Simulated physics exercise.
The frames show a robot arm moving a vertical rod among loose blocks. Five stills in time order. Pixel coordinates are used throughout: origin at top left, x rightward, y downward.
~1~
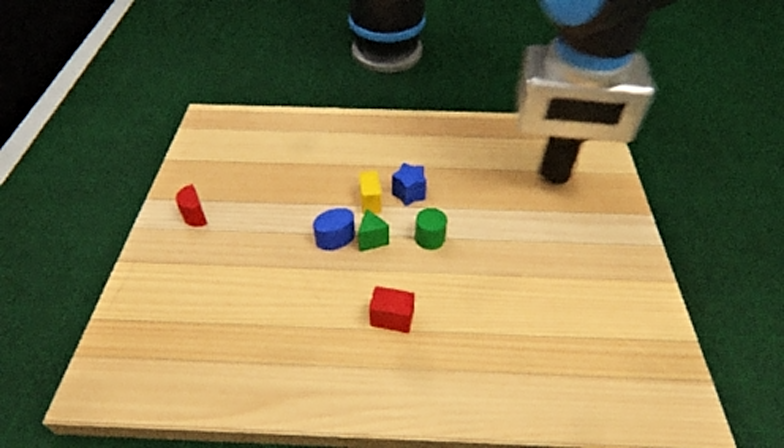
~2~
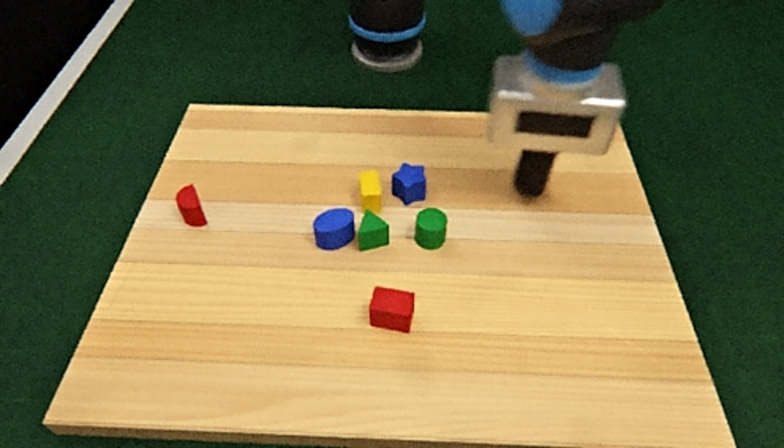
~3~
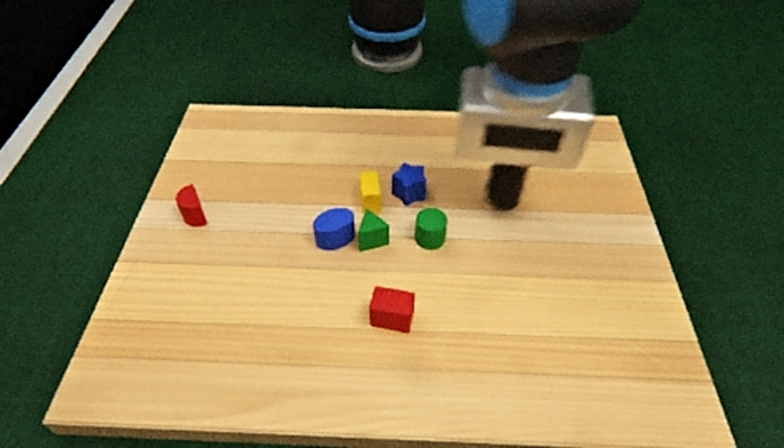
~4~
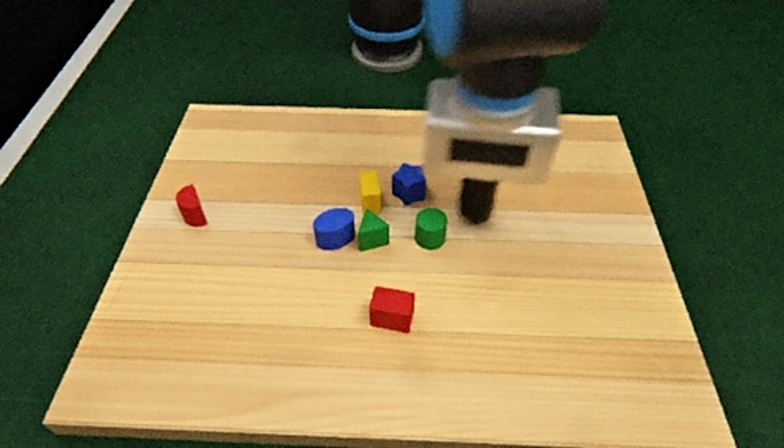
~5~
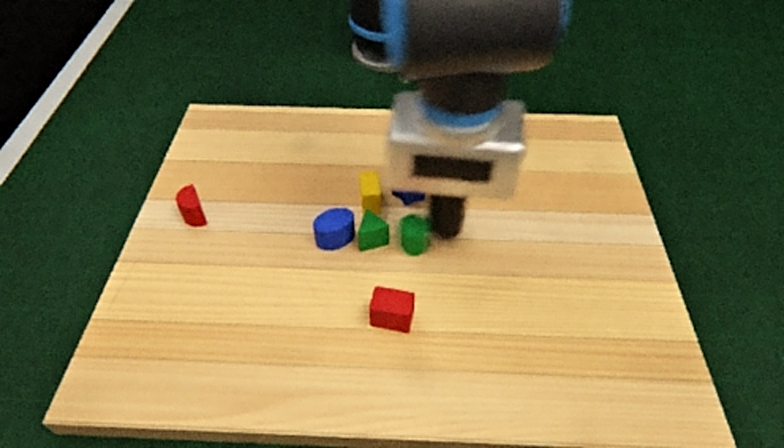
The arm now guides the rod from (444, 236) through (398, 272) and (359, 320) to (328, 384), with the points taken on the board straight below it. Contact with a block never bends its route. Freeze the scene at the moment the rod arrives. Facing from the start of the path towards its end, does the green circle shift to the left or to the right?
It is displaced to the right.
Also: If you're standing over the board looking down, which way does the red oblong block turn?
Its spin: Anticlockwise.
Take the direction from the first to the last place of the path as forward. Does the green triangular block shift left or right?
Displaced right.
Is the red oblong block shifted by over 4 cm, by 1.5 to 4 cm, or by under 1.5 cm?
1.5 to 4 cm.
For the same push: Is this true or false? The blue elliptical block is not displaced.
It is false.
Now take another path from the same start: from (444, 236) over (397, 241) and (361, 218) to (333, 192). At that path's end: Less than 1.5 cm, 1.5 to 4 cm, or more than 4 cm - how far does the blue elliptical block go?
It's set to move under 1.5 cm.
The first path, step by step. One third of the way, rod at (398, 262); blue elliptical block at (322, 214); green triangular block at (352, 221), turned 45° clockwise; green circle at (363, 246).
Two thirds of the way, rod at (358, 311); blue elliptical block at (322, 214); green triangular block at (352, 221), turned 45° clockwise; red oblong block at (388, 317), turned 70° anticlockwise; green circle at (356, 249).
At the end, rod at (326, 375); blue elliptical block at (322, 214); green triangular block at (352, 221), turned 45° clockwise; red oblong block at (388, 318), turned 75° anticlockwise; green circle at (356, 249).
